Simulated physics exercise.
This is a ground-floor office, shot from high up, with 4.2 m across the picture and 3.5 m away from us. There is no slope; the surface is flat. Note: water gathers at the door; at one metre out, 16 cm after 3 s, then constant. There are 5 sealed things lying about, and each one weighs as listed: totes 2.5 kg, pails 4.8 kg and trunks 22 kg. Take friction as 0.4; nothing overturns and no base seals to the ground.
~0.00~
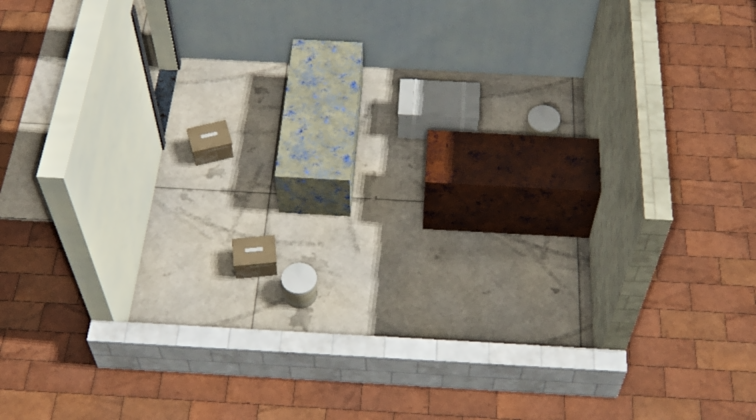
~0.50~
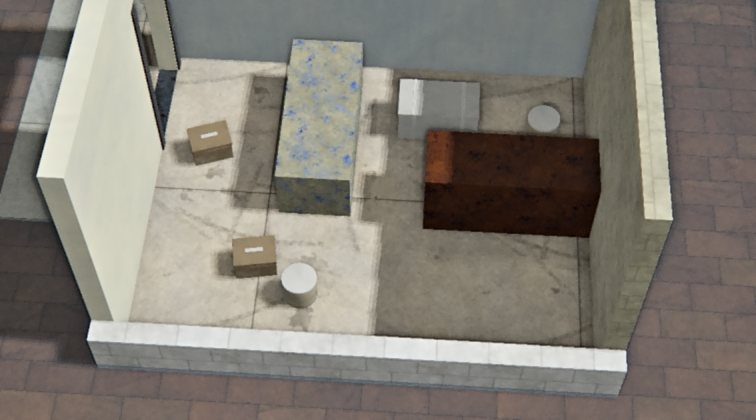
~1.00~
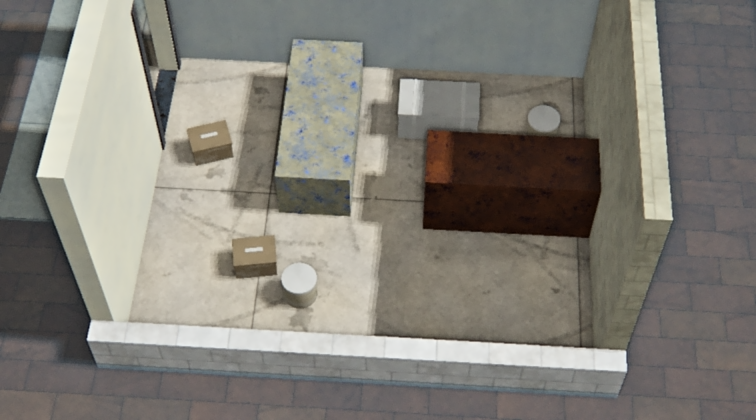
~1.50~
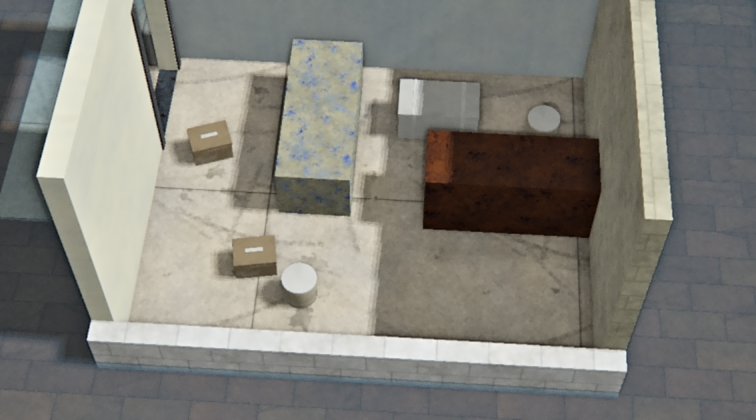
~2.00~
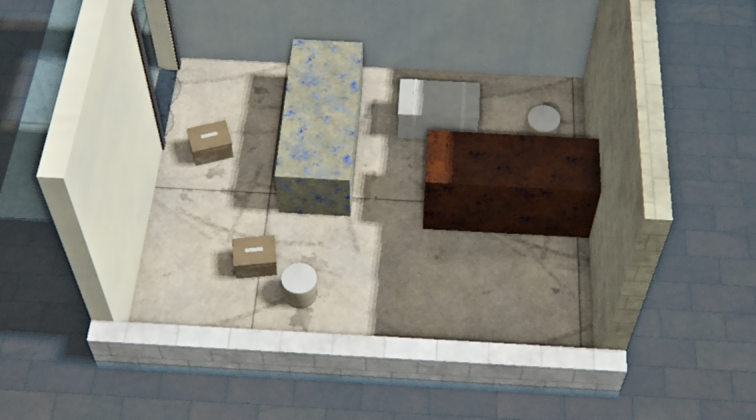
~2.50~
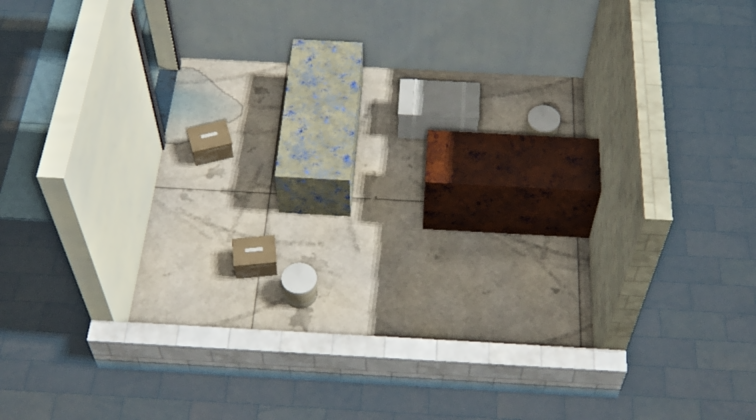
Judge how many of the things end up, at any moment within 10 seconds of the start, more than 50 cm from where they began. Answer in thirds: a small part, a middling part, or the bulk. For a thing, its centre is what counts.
The count is a middling part, between one and two thirds.
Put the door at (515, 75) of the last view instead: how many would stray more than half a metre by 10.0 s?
The answer would then be 2.
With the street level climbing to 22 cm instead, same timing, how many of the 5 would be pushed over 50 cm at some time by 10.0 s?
In that case the number is 3.
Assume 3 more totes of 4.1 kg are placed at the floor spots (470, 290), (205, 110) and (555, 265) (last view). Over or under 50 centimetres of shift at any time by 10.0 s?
Order as asked - falls below the limit, exceeds the limit, falls below the limit.
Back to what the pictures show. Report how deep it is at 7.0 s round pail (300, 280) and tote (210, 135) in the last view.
Around 2 cm and 5 cm.
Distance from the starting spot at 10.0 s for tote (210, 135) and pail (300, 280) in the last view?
They've ended up 200 cm and 40 cm away, in that order.
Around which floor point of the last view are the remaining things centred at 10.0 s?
Averaged position, last view: Near pixel (416, 223).
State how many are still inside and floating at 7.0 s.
By my count, 2.
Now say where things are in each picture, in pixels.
The first frame shows a tote at (209, 136), on the bottom; a pail at (544, 118), on the bottom; water covers 0.0 m2; 0 of 5 have shifted.
The second frame shows a tote at (209, 136) rests on the ground; a pail at (544, 118), on the bottom; water covers 0.0 m2; 0 of 5 have shifted.
The third frame shows a tote at (209, 136), on the bottom; a pail at (544, 118), on the bottom; water covers 0.0 m2; 0 of 5 have shifted.
The fourth frame shows a tote at (209, 136), on the bottom; a pail at (544, 118) rests on the ground; 0.0 m2 under water; 0 of 5 have shifted.
The fifth frame shows a tote at (209, 136) rests on the ground; a pail at (544, 118), on the bottom; water covers 0.0 m2; 0 of 5 have shifted.
The sixth frame shows a tote at (209, 136), on the bottom; a pail at (544, 118), on the bottom; 0.4 m2 under water; 0 of 5 have shifted.
After 3.5 s 0 of 5 are over 50 cm from their spots; 0 afloat.
After 4.5 s 1 of 5 are over 50 cm from their spots; 0 afloat.
After 7.0 s 2 of 5 are over 50 cm from their spots; 2 afloat.
After 10.0 s 2 of 5 are over 50 cm from their spots, and 2 have been at some point; 1 afloat.
